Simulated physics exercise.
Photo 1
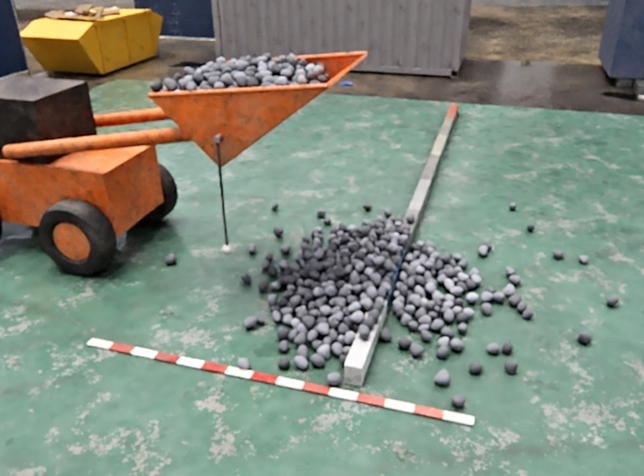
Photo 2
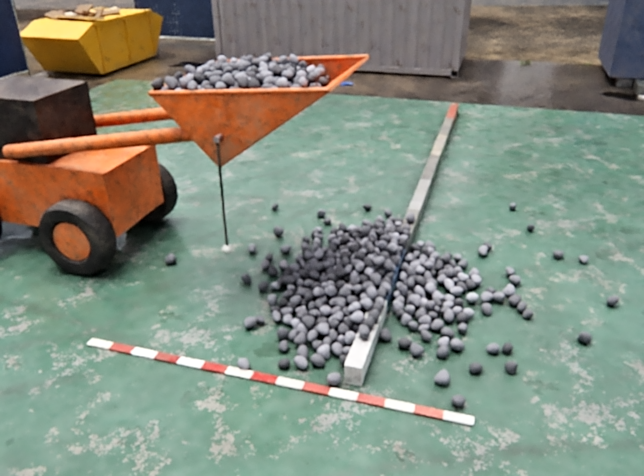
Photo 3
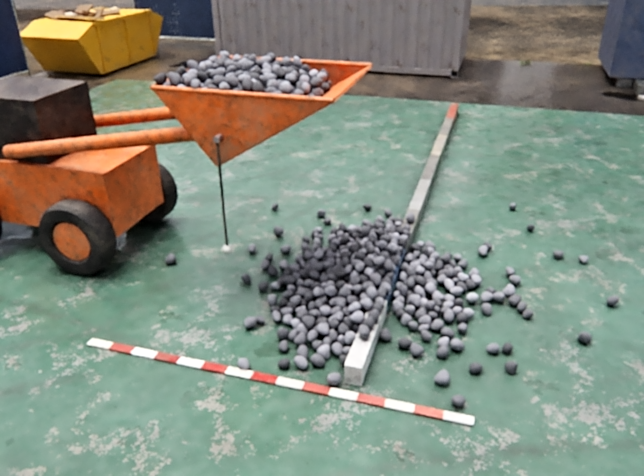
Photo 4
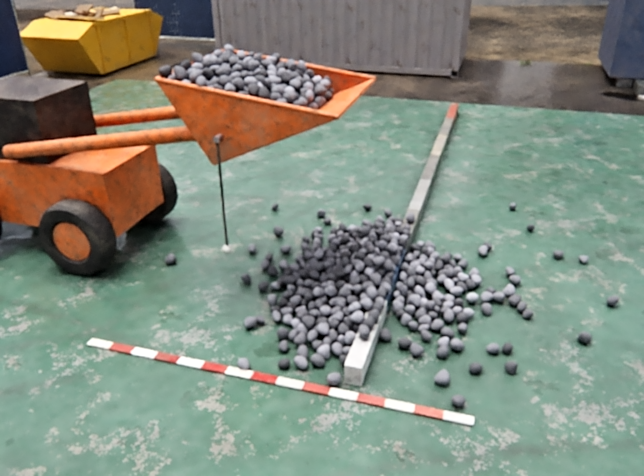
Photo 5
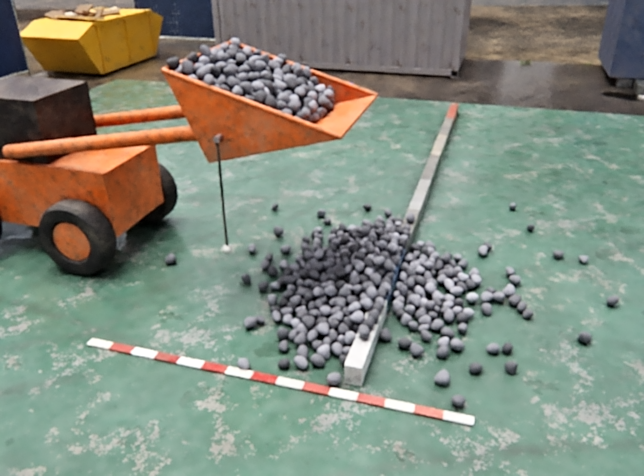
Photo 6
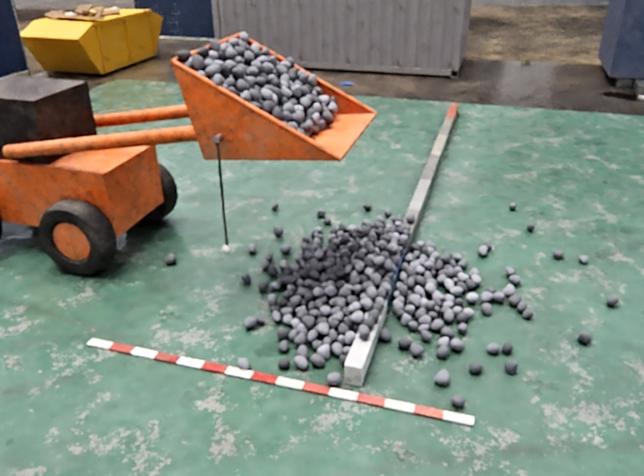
An orange loader's bucket full of grey stones tilts downward to the right above a pile.
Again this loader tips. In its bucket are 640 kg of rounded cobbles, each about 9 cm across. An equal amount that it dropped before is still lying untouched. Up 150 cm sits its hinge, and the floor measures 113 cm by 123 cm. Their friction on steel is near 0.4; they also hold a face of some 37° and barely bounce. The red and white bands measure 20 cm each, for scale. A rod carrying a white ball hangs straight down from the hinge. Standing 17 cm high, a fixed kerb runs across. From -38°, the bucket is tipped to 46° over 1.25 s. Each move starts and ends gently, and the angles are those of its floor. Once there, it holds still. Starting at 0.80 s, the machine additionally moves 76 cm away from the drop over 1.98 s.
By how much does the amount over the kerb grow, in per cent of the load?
About 9 per cent.
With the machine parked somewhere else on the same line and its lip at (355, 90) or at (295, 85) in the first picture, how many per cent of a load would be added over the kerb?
Roughly 30 per cent, then 0 per cent.
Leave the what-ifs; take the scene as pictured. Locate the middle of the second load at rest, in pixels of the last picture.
Middle: Approx. (328, 259) px.
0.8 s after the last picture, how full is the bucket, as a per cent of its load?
35 % still inside.
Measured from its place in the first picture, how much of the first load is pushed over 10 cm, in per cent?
I'd put it at about 15 per cent.
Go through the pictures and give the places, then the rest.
In the first picture, the bucket is at -38°, its lip at (328, 86); the top of the load is at (268, 64). The earlier load is highest near (374, 255), 32 cm above ground level, 77 % on this side of the kerb, 23 % over the kerb.
In the second picture, the bucket is at -36°, its lip at (329, 90); the top of the load is at (262, 65).
In the third picture, lip at (334, 101), floor tilted -32°, highest stones at (255, 62).
In the fourth picture, the bucket is at -24°, its lip at (338, 117); the top of the load is at (220, 58).
In the fifth picture, the bucket is at -16°, its lip at (341, 137); the top of the load is at (227, 52).
In the sixth picture, the bucket is at -5°, its lip at (341, 159); the top of the load is at (235, 47).
Then, 0.4 s after the last picture the floor is at 33°; in per cent of one load, 98 in the bucket, 79 on this side of the kerb, 23 over the kerb; the foremost stones are at (575, 282).
Then, 0.8 s after the last picture the floor is at 46°; in per cent of one load, 34 in the bucket, 143 on this side of the kerb, 23 over the kerb; the foremost stones are at (575, 282).
Then, 2.7 s after the last picture the floor is at 46°; in per cent of one load, 0 in the bucket, 168 on this side of the kerb, 32 over the kerb; the foremost stones are at (575, 282).
Then, 5.5 s after the last picture the floor is at 46°; in per cent of one load, 0 in the bucket, 168 on this side of the kerb, 32 over the kerb; the foremost stones are at (575, 282). Net gain over the kerb, 9.
